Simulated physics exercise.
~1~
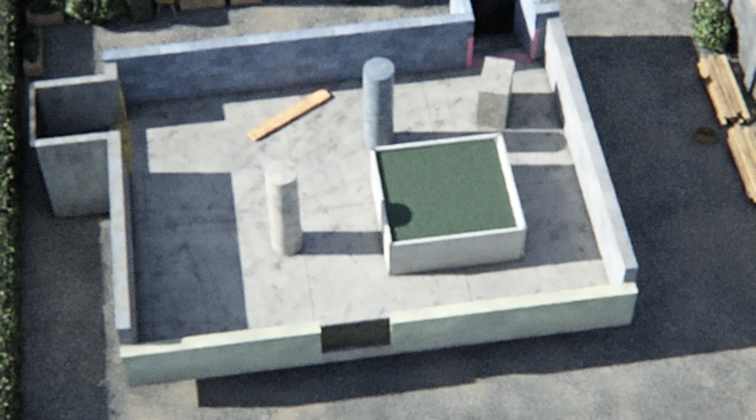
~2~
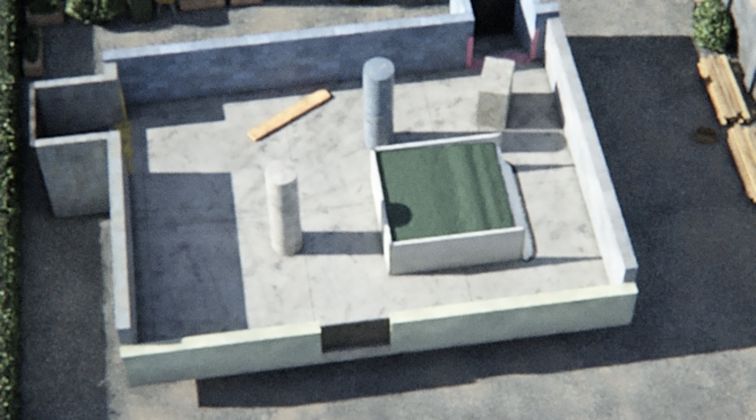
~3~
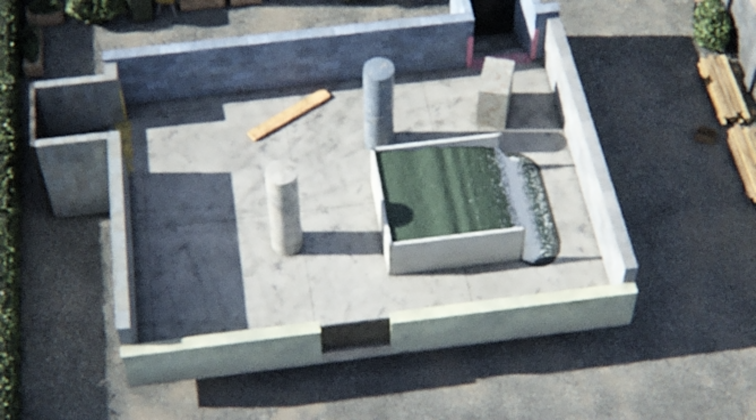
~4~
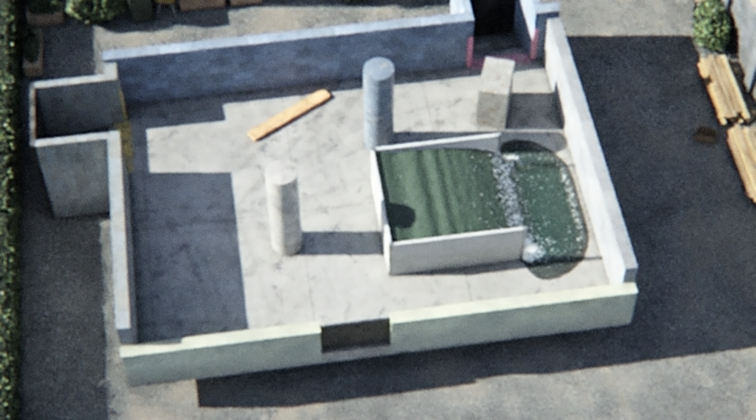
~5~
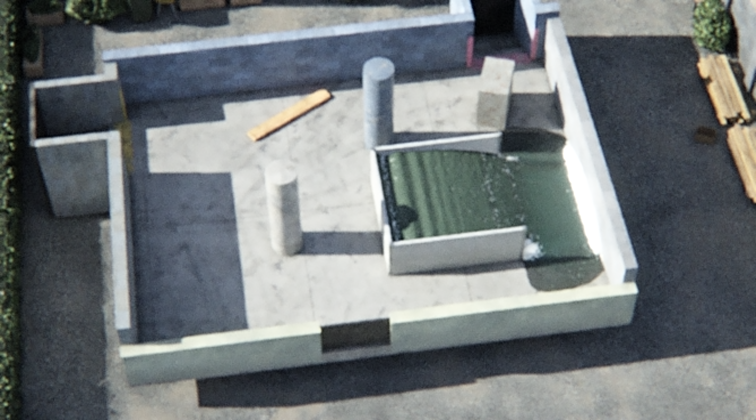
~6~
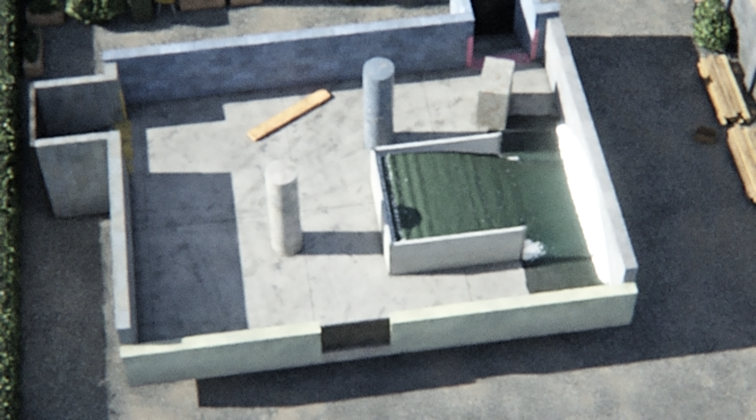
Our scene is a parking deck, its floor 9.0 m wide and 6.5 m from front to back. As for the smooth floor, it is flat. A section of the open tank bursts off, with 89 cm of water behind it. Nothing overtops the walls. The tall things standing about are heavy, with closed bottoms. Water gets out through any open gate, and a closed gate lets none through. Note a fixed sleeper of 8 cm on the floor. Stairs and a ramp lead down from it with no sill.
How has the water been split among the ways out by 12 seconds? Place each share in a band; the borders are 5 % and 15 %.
Split: Gateway, less than 5 %; stairwell (marked pink), over 15 %; ramp down (marked yellow), less than 5 %.
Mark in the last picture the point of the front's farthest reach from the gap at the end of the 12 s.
That's around (125, 106) in the last picture.
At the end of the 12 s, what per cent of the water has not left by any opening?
Close to 70 in a hundred remains.
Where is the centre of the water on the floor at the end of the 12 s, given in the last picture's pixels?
Near (357, 200).
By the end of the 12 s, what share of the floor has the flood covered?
Around 100 per cent.
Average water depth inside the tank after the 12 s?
Some 8 cm on average.
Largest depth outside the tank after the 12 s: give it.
It gets to some 12 cm.
A moment later water covers 15 % of the floor and is deepest (66 cm) near (578, 203); gone so far, the gateway 0 %, the stairwell (marked pink) 0 %, the ramp down (marked yellow) 0 %.
Soon after water covers 25 % of the floor and is deepest (65 cm) near (606, 299); gone so far, the gateway 0 %, the stairwell (marked pink) 3 %, the ramp down (marked yellow) 0 %.
Next water covers 45 % of the floor and is deepest (42 cm) near (538, 67); gone so far, the gateway 0 %, the stairwell (marked pink) 12 %, the ramp down (marked yellow) 0 %.
Later on water covers 90 % of the floor and is deepest (20 cm) near (140, 366); gone so far, the gateway 0 %, the stairwell (marked pink) 23 %, the ramp down (marked yellow) 0 %.
At the end water covers 100 % of the floor and is deepest (12 cm) near (262, 91); gone so far, the gateway 0 %, the stairwell (marked pink) 28 %, the ramp down (marked yellow) 2 %.
